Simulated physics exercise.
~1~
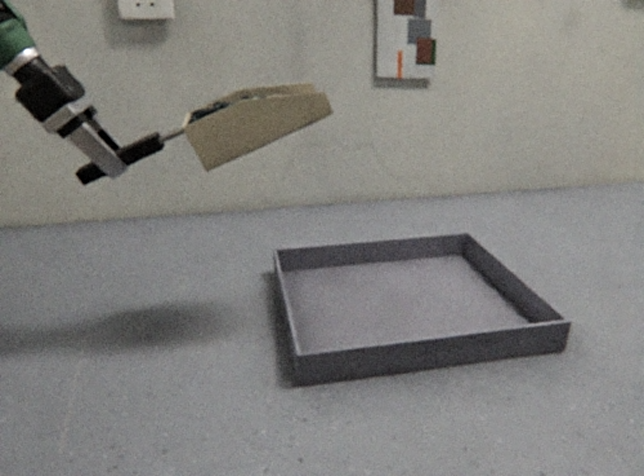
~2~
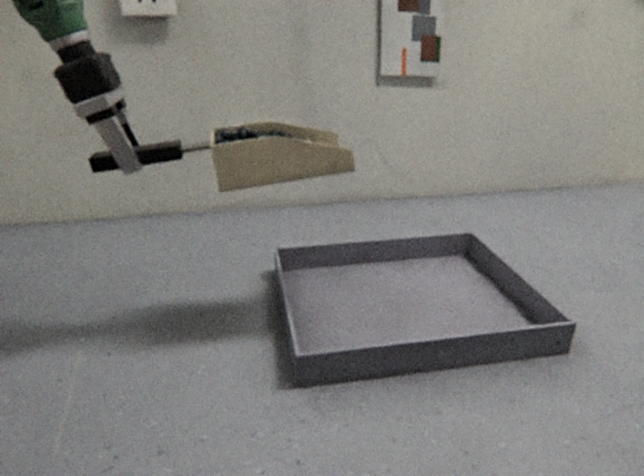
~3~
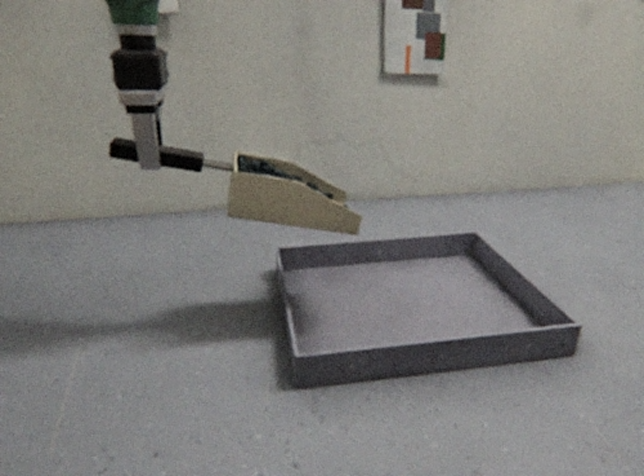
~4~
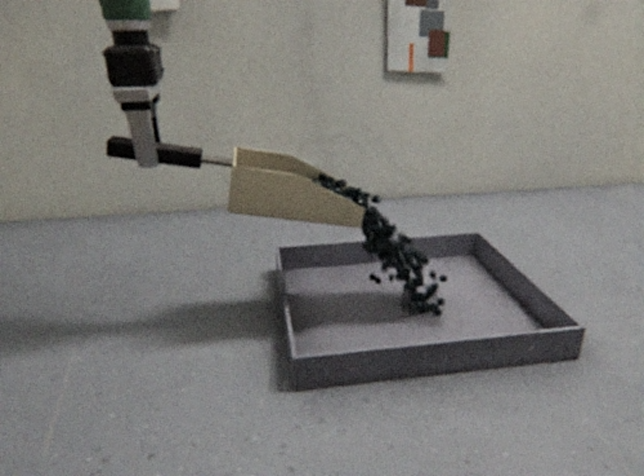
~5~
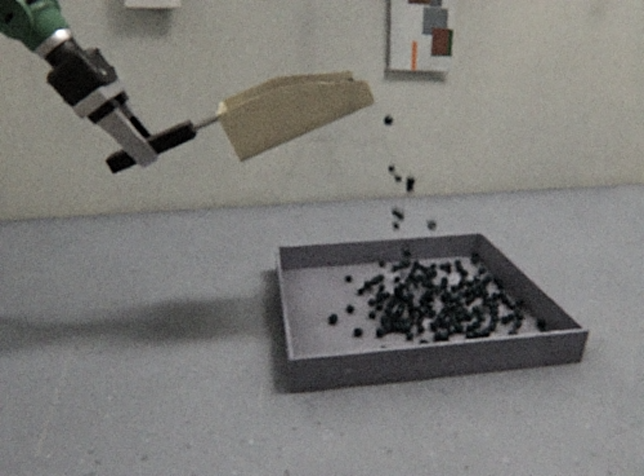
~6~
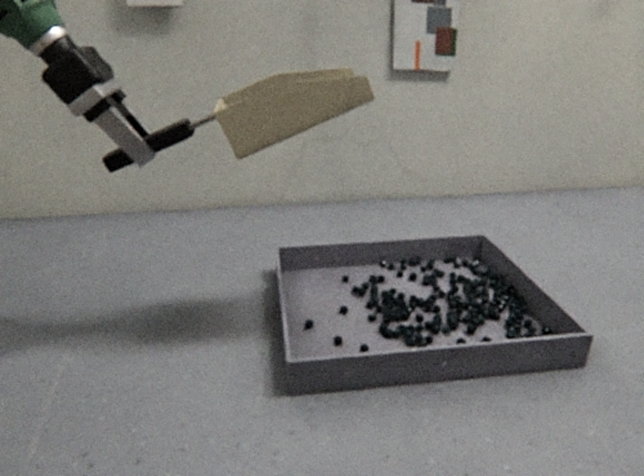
Dark beads pouring from a tan scoop as a robot arm tips it over a grey tray, then lifts it, leaving beads scattered inside.
